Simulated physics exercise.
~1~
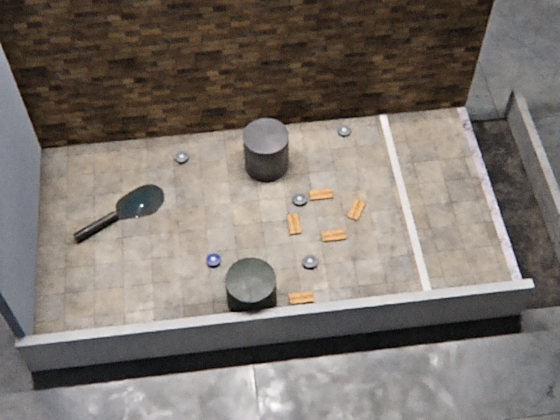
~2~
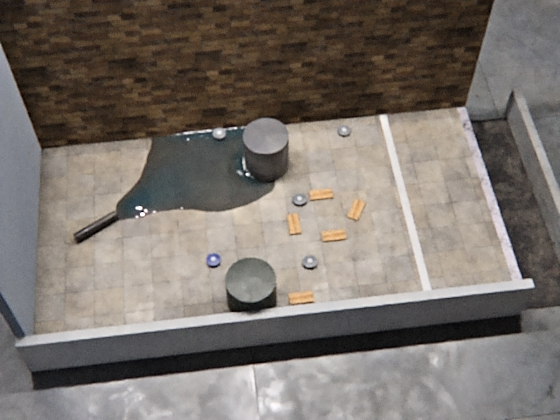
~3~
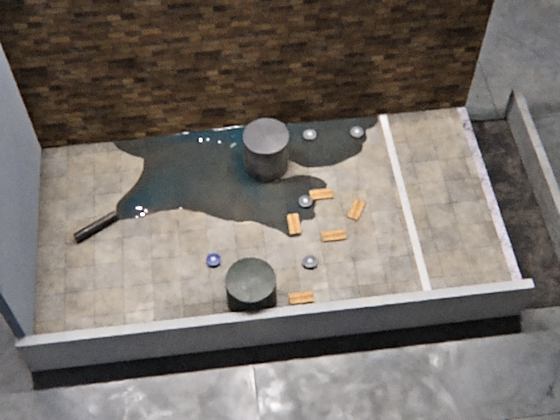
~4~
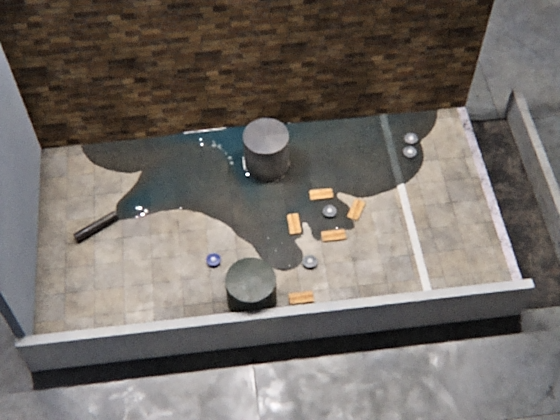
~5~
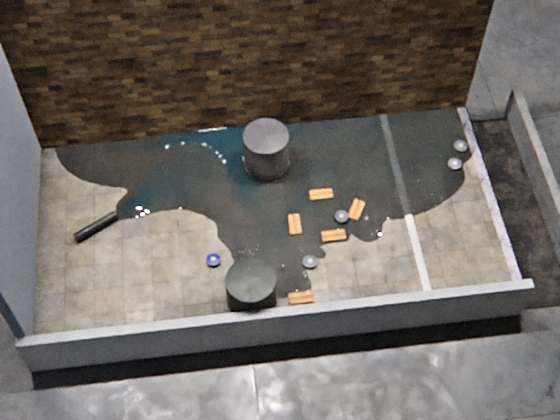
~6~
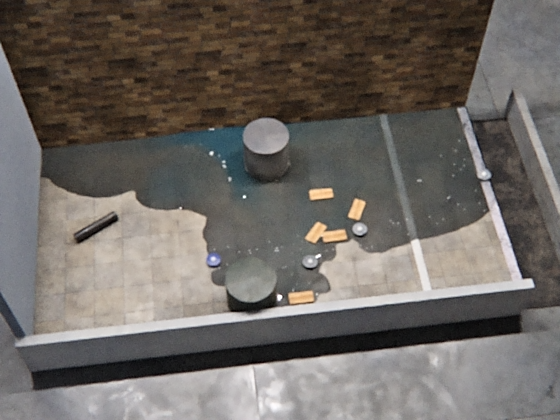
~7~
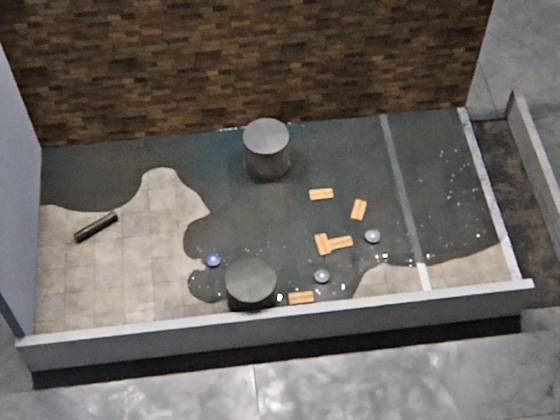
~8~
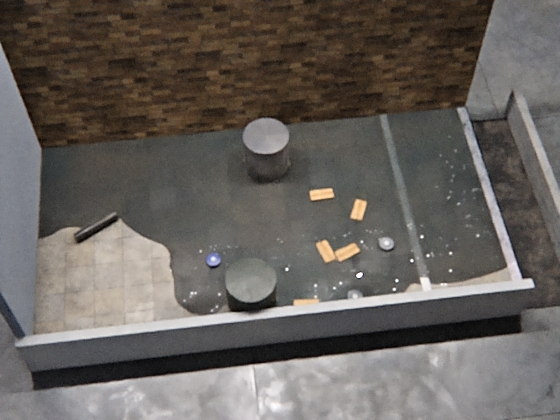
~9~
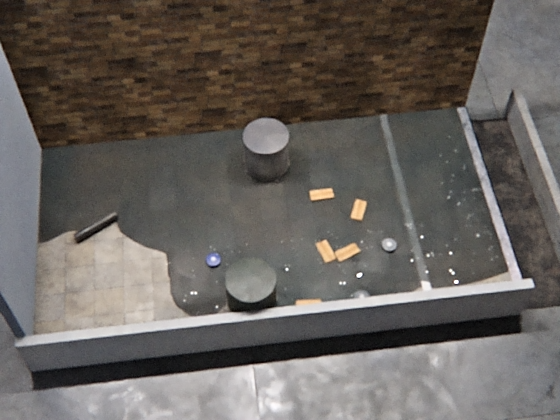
The clip shows dark water spreading from a pipe across a tiled floor, carrying two grey lids rightward past a white stripe toward the far edge, while other lids and orange boards shift slightly; the blue lid ends short of the stripe, with water covering most of the floor.
